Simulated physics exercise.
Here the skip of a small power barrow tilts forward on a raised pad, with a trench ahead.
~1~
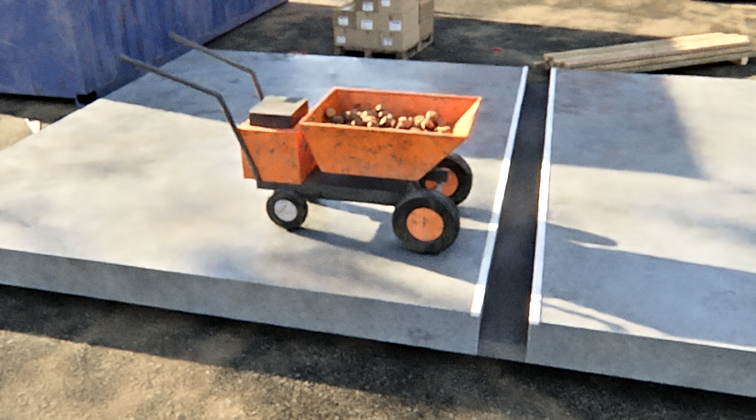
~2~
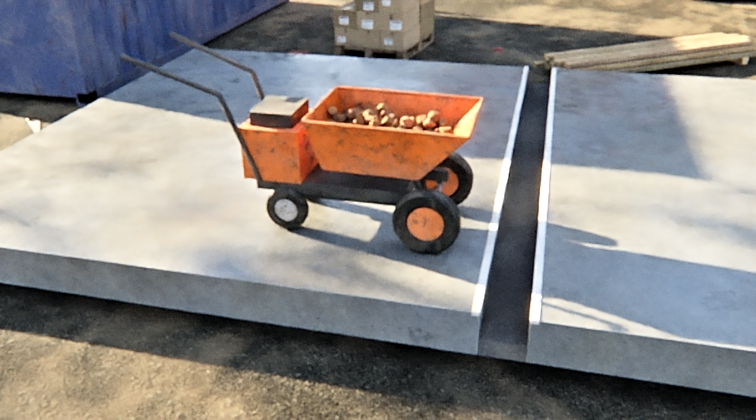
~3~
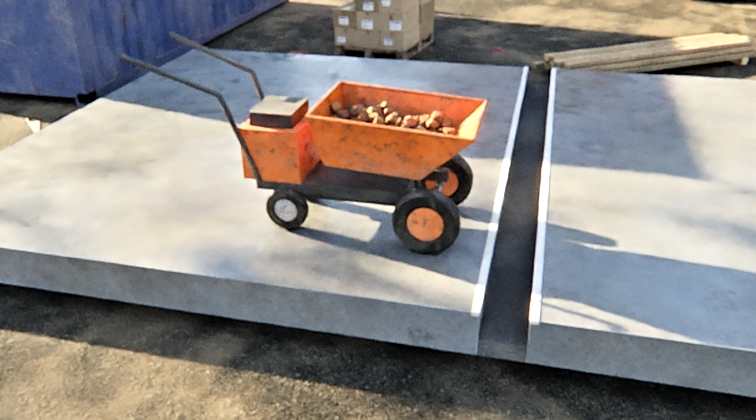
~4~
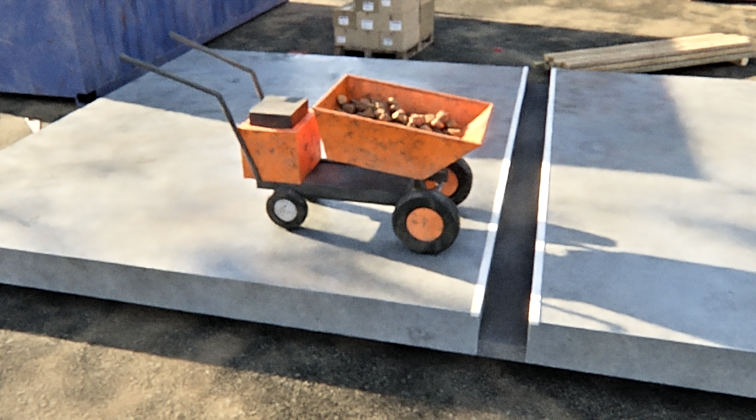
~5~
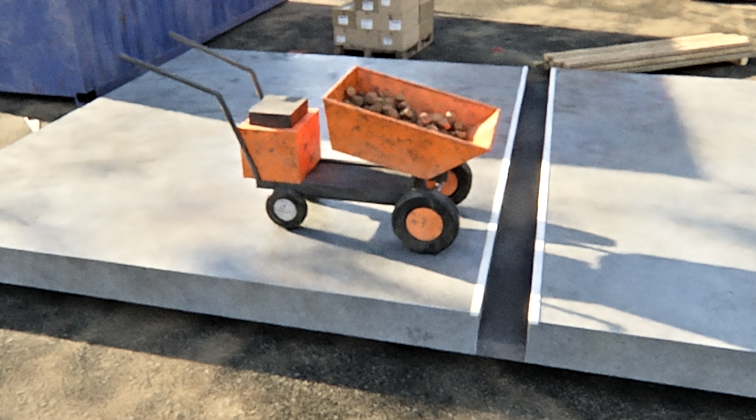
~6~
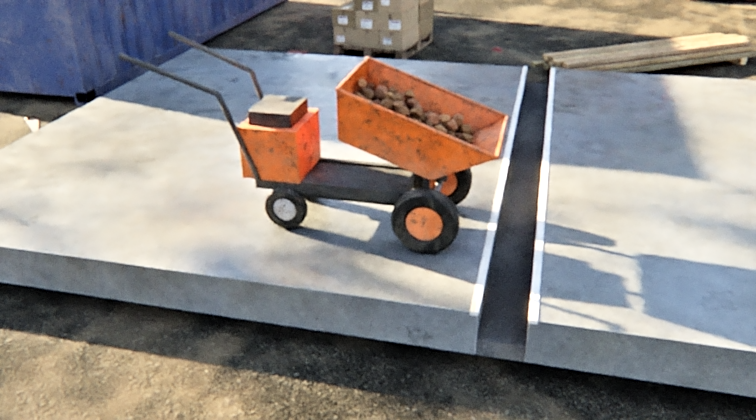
On a raised concrete pad, the orange skip of a small power barrow tilting steadily forward with its load of brown lumps.
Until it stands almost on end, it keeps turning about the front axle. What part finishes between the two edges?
The load will chiefly settle outside the trench.
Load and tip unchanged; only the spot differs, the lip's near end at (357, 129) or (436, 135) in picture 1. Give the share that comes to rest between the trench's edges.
Well, you'd get roughly 30 per cent from the first place and roughly 70 per cent from the second.
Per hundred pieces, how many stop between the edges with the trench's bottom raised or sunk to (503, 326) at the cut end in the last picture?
Estimate: Approx. 10 per cent.
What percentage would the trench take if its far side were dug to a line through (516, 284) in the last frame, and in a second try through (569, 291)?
Lab note: Case 1 around 0 %, case 2 70 %.
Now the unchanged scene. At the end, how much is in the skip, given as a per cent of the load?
It comes out at some 15 in a hundred.
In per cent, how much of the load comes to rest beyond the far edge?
I'd say around 75 per cent of the load.
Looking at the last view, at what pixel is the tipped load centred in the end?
Resting centre, last frame: Roughly (577, 239).
Shortly afterwards, skip tipped steeply; the whole lot in the skip.
Next, skip tipped right over; the bulk in the skip; only a few in or heaped over the trench; near a quarter beyond it; only a few falling.
Some moments later, skip tipped right over; near a quarter in the skip; a little in or heaped over the trench; the bulk beyond it.
In the end, skip tipped right over; a little in the skip; a little in or heaped over the trench; the bulk beyond it.
